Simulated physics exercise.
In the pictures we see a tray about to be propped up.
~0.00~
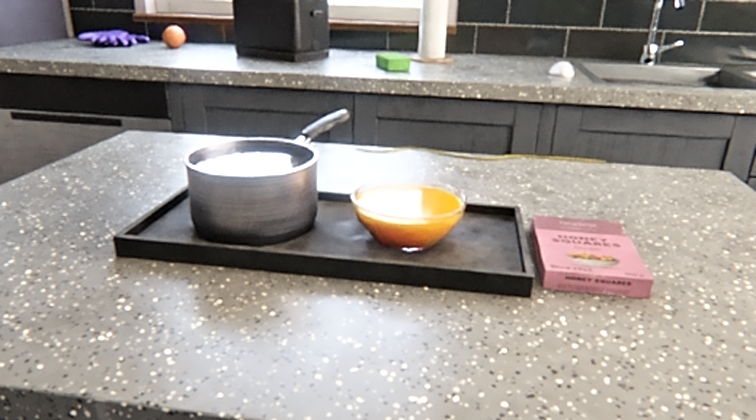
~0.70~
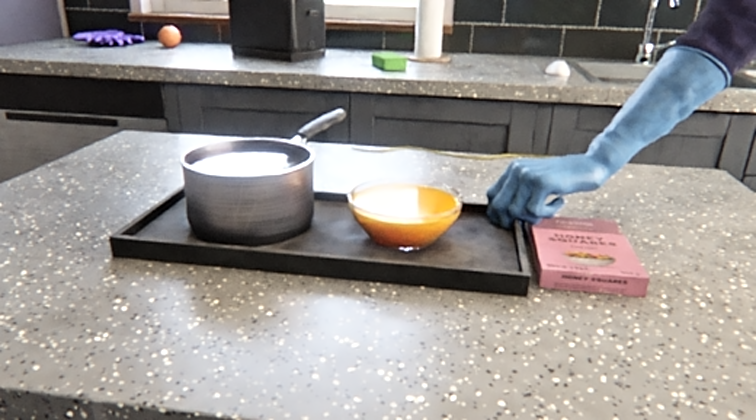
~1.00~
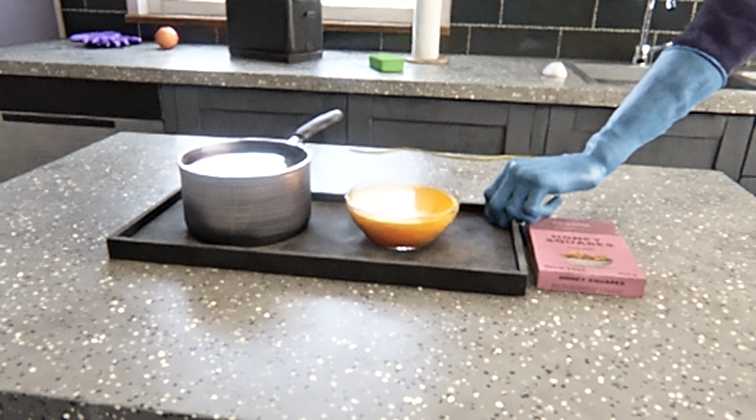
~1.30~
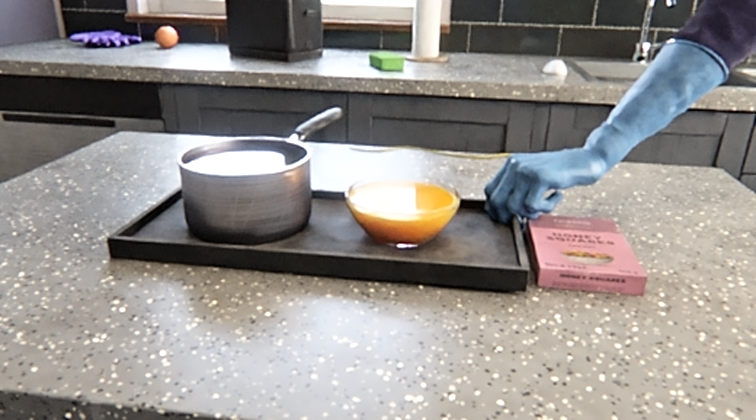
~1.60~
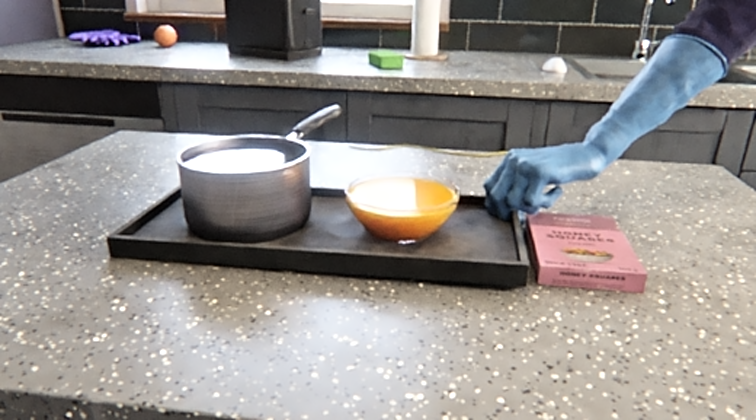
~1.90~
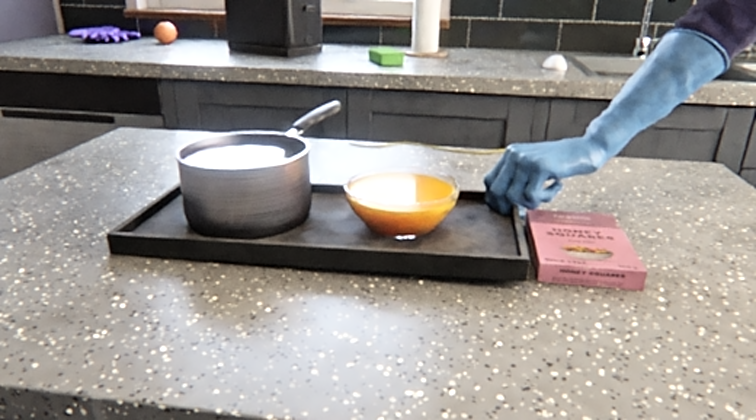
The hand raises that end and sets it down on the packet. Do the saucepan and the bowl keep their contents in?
Saucepan: Keeps them in. Bowl: Keeps them in.
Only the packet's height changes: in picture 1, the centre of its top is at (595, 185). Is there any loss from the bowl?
It sloshes out.
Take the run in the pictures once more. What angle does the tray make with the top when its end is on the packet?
3°, give or take.
Around 2.6 s, the tray slopes by about 2°; saucepan, none is lost; bowl, none is lost.
Around 3.4 s, the tray slopes by about 4°; saucepan, none is lost; bowl, none is lost.
Around 4.6 s, the tray slopes by about 3°, resting on the packet; saucepan, none is lost; bowl, none is lost.
